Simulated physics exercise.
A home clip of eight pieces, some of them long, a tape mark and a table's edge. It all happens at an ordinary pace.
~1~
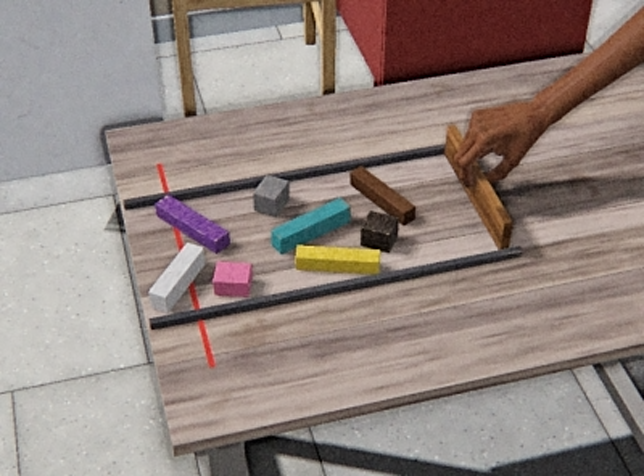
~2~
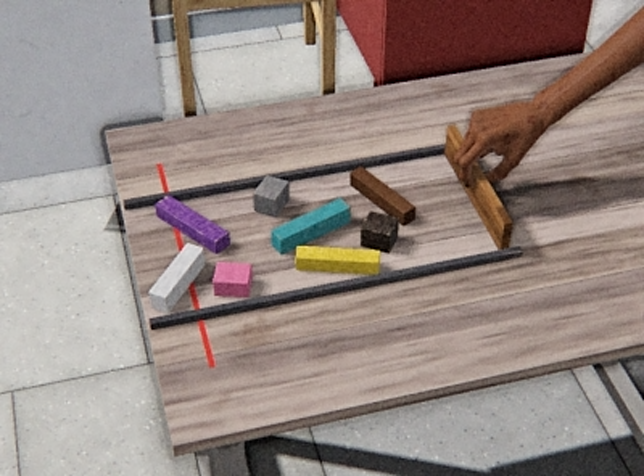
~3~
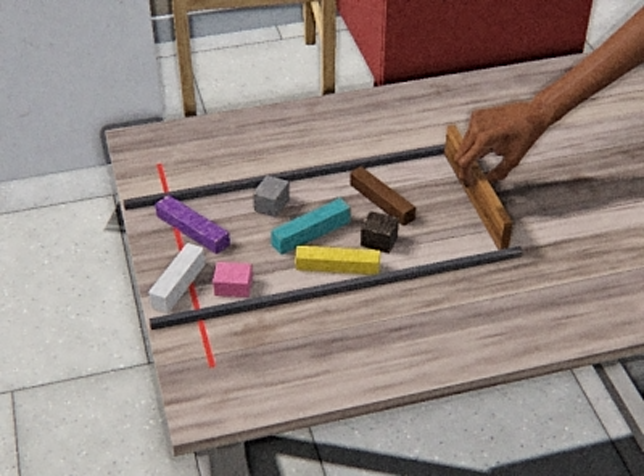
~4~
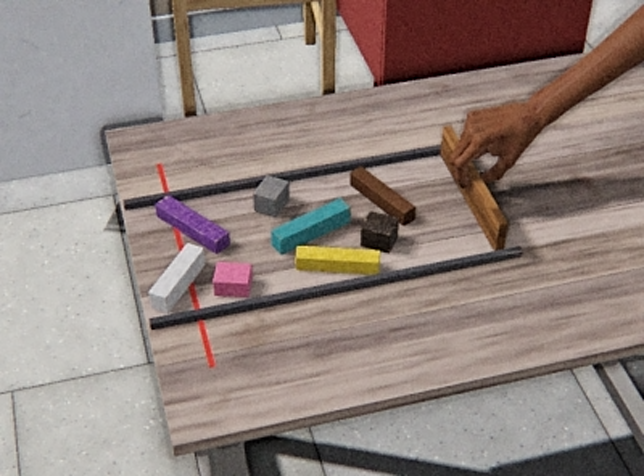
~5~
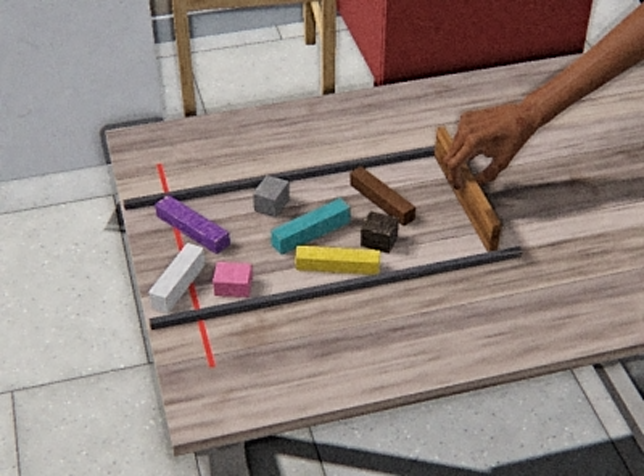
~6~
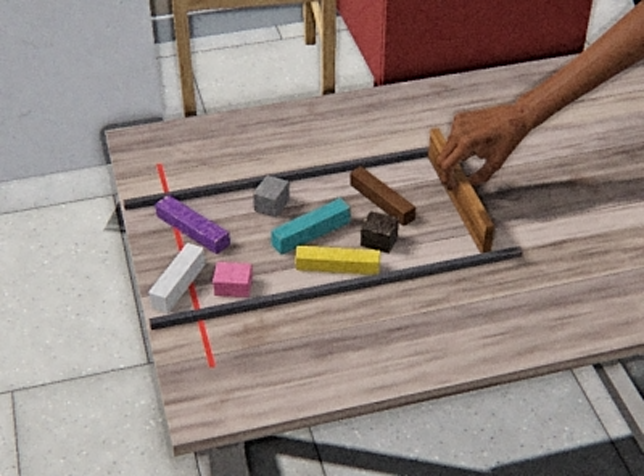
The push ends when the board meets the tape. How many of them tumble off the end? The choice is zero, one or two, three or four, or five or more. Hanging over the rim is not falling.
As it turns out, the number that fall off is three or four.
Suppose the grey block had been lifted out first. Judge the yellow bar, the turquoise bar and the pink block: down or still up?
The yellow bar stays on; the turquoise bar is lost; the pink block drops off.
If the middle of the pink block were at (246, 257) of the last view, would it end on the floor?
Then it is lost.
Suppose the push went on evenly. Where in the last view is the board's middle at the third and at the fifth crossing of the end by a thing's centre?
Its middle is around (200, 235) and later (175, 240).
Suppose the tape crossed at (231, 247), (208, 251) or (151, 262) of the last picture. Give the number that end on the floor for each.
It would be 1, 2 and 6.
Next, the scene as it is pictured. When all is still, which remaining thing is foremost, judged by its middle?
It is the yellow bar.
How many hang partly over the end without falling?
Overhanging: 1.
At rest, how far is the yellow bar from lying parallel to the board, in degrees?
Some 65 degrees.
Soon after, none off yet; white bar at rest near (178, 278); purple bar at rest near (192, 224); pink block at rest near (233, 280).
At rest, the number that fall off is three or four; fallen, turquoise bar, pink block, purple bar and white bar.
